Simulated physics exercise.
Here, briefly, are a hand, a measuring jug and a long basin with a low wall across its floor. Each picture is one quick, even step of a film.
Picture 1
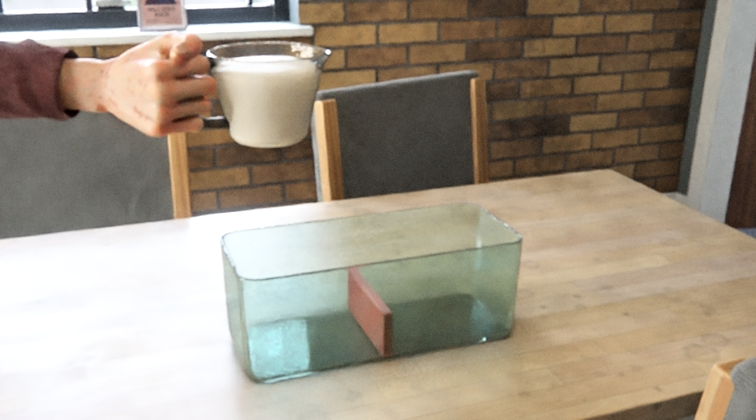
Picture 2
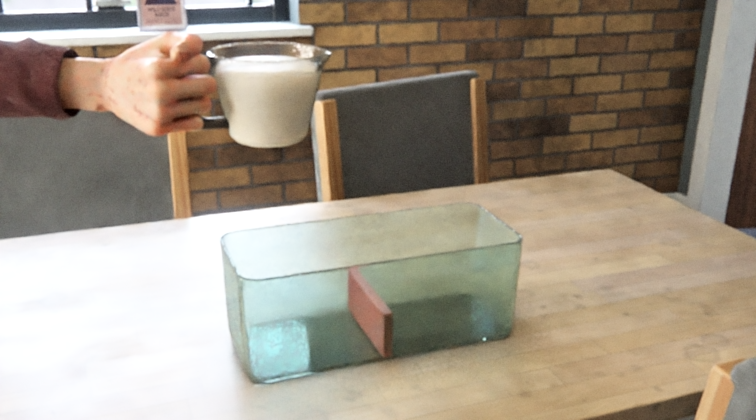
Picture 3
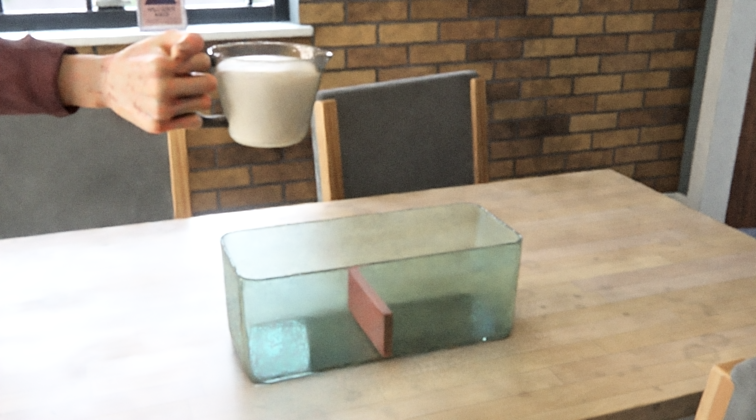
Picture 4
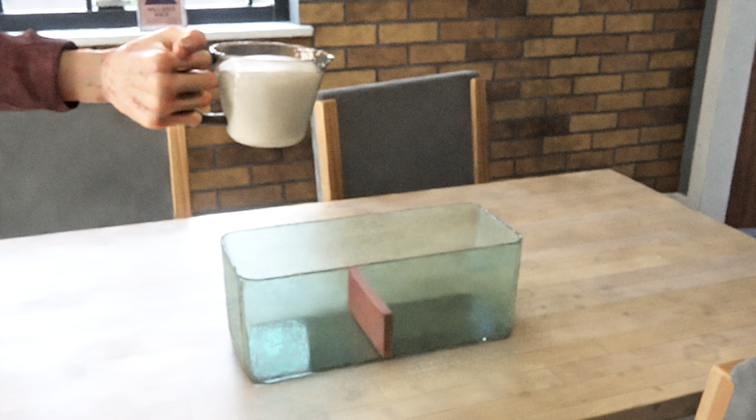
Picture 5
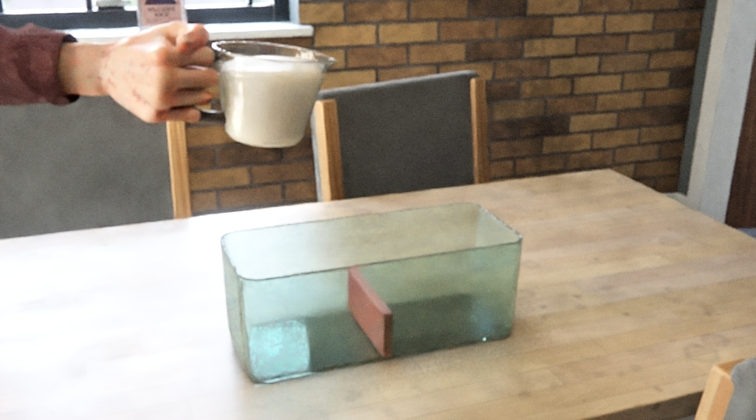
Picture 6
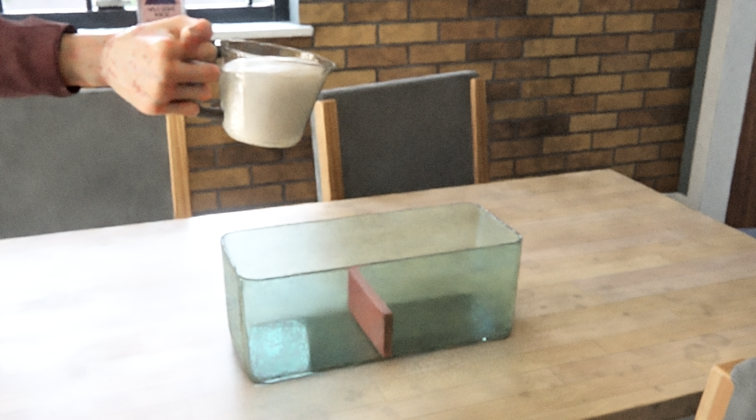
At first, a hand holds a clear glass measuring jug of milk upright and nearly still above a long, greenish glass basin with a low reddish wall across its floor. Then the hand gradually tilts the jug slightly to the right, while the basin stays still on the wooden table.
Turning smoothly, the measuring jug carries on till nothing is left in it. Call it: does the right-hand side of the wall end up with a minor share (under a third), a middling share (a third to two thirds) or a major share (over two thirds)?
The right side gets a major share.
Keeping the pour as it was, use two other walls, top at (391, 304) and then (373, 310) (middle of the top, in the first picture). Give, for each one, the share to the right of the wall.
It works out to around 55 per cent for the first and around 70 per cent for the second.
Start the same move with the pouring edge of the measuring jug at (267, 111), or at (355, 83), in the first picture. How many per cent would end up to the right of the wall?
About 0 per cent, then about 90 per cent.
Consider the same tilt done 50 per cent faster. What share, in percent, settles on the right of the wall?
It comes to 70 per cent or so.
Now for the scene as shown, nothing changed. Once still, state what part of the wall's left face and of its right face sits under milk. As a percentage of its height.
Left part: 10 per cent; right part: 30.
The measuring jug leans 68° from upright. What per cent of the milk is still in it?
Roughly 60 percent remains at that point.
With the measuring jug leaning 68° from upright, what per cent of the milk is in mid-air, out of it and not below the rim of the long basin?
Share out of both vessels: Approx. 30 %.
A moment on, the tilt is 68° and 58 per cent is still to pour, 1 is left of the wall and 13 right of it.
Next, the tilt is 107° and 3 per cent is still to pour, 9 is left of the wall and 77 right of it.
Then the tilt is 118° and 0 per cent is still to pour, 19 is left of the wall and 79 right of it.
Later the tilt is 118° and 0 per cent is still to pour, 19 is left of the wall and 79 right of it.
At rest 19 per cent lies left of the wall, 79 right of it and 1 outside.
